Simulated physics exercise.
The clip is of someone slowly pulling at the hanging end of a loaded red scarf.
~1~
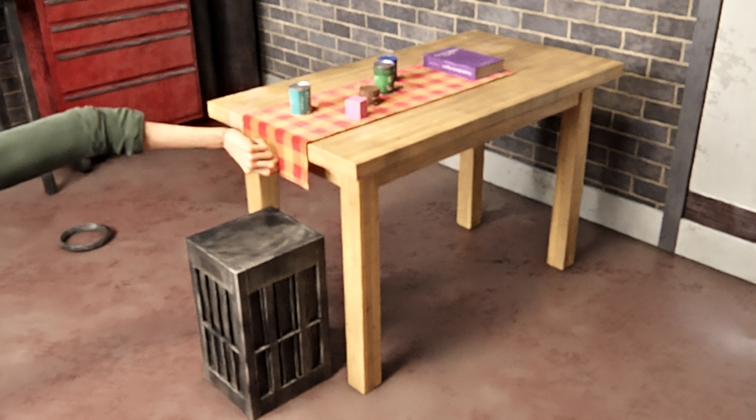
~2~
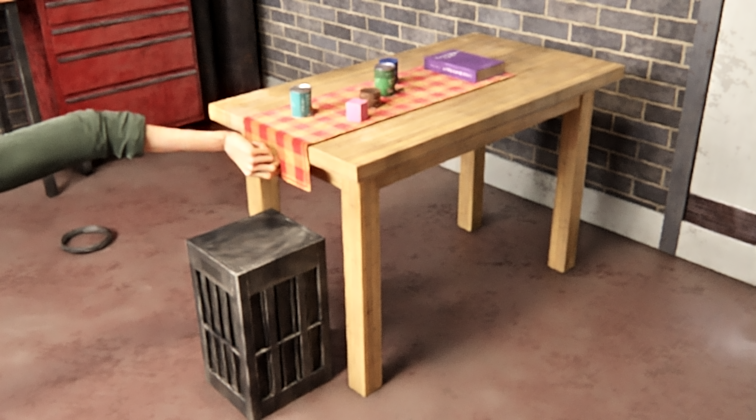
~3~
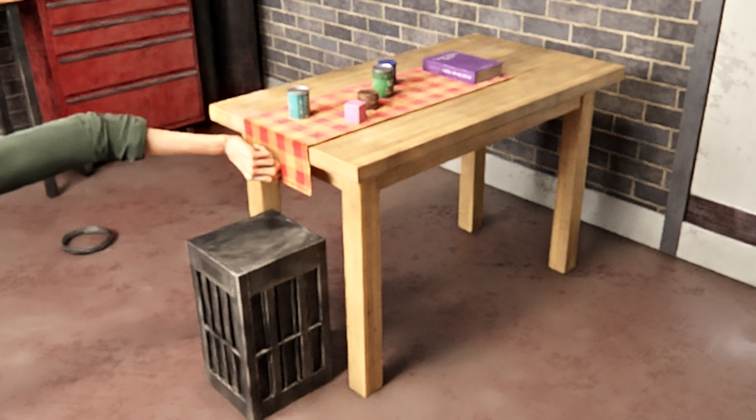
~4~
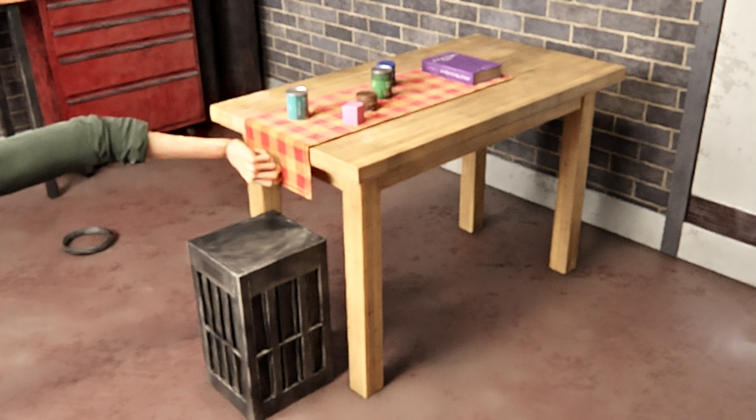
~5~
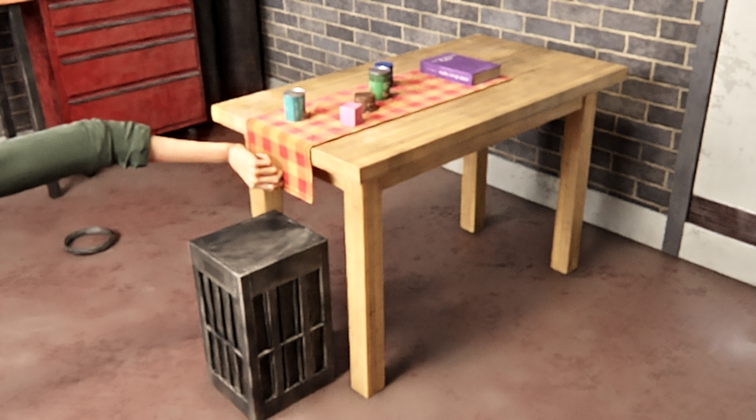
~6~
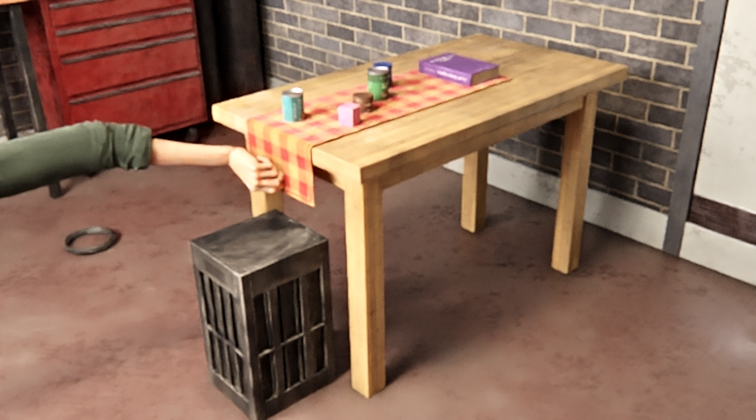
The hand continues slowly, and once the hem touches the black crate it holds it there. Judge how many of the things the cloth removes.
Number down: One.
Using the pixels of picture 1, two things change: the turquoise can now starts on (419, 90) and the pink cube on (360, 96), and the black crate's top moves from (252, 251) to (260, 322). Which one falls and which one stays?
In the end the turquoise can is still on top and the pink cube is no longer on top.
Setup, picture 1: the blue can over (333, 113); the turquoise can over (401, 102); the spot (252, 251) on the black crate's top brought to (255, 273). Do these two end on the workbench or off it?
Final state: The blue can is no longer up, the turquoise can is still in place.
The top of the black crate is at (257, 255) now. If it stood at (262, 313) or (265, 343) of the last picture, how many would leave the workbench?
First case 3, second 4.
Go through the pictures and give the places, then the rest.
In the first picture, hem (309, 189); turquoise can (300, 86); pink cube (357, 99); brown pot (369, 88); green can (384, 64); blue can (388, 58); top of the crate (252, 251).
In the second picture, hem (311, 191); turquoise can (301, 88).
In the third picture, hem (311, 195); pink cube (355, 103).
In the fourth picture, hem (311, 199); brown pot (367, 93); top of the crate (255, 255).
In the fifth picture, hem (313, 204); green can (379, 70).
In the sixth picture, hem (314, 206); turquoise can (292, 92); pink cube (349, 106); brown pot (363, 95); green can (378, 70); blue can (383, 64).
Soon after, hem near (282, 206); all still up.
After that, hem on the crate; all still up.
And then, hem on the crate; turquoise can gone.
In the end, hem on the crate; turquoise can gone. The count of fallen things is one.
